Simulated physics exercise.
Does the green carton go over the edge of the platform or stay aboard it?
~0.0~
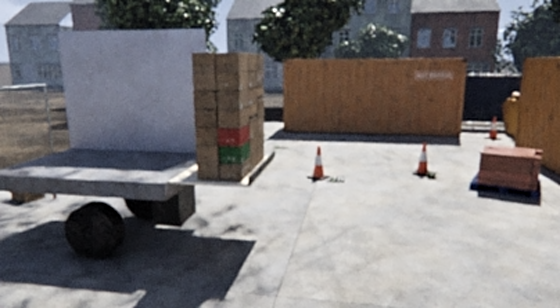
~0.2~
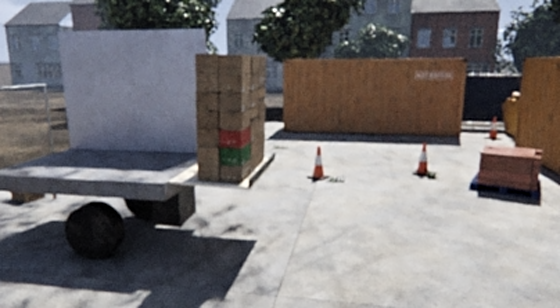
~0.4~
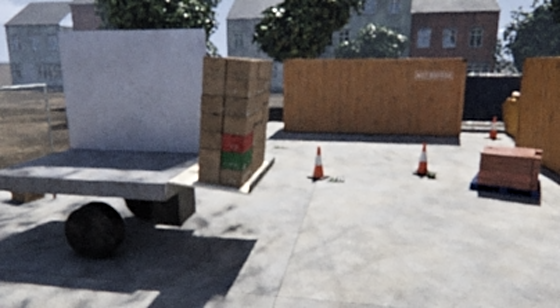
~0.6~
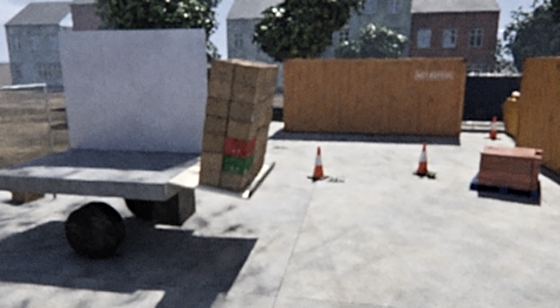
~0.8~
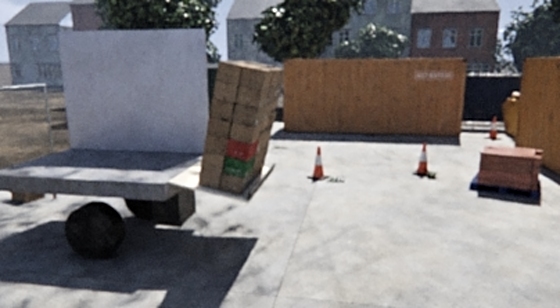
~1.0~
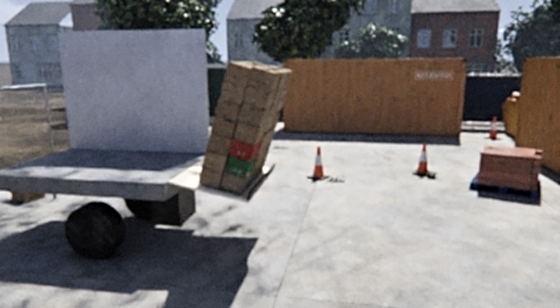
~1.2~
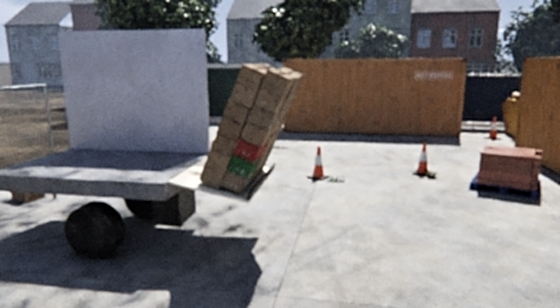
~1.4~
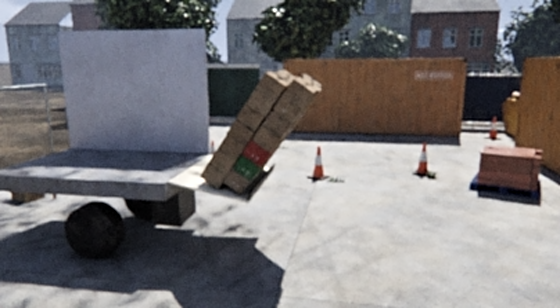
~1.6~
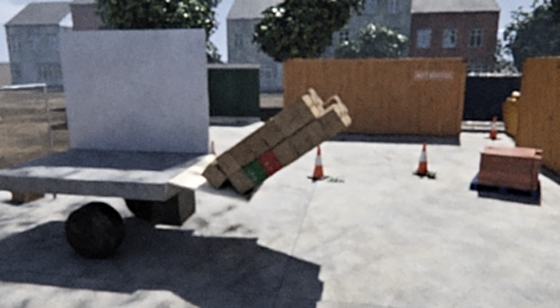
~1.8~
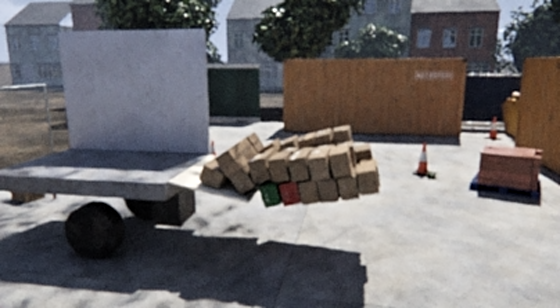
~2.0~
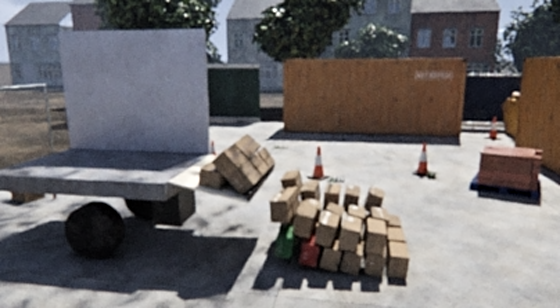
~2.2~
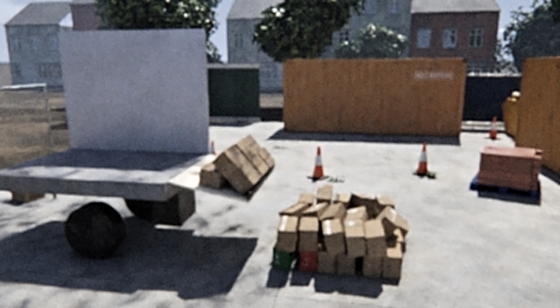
The green carton goes over the edge and ends up on the ground in the heap of fallen cartons.
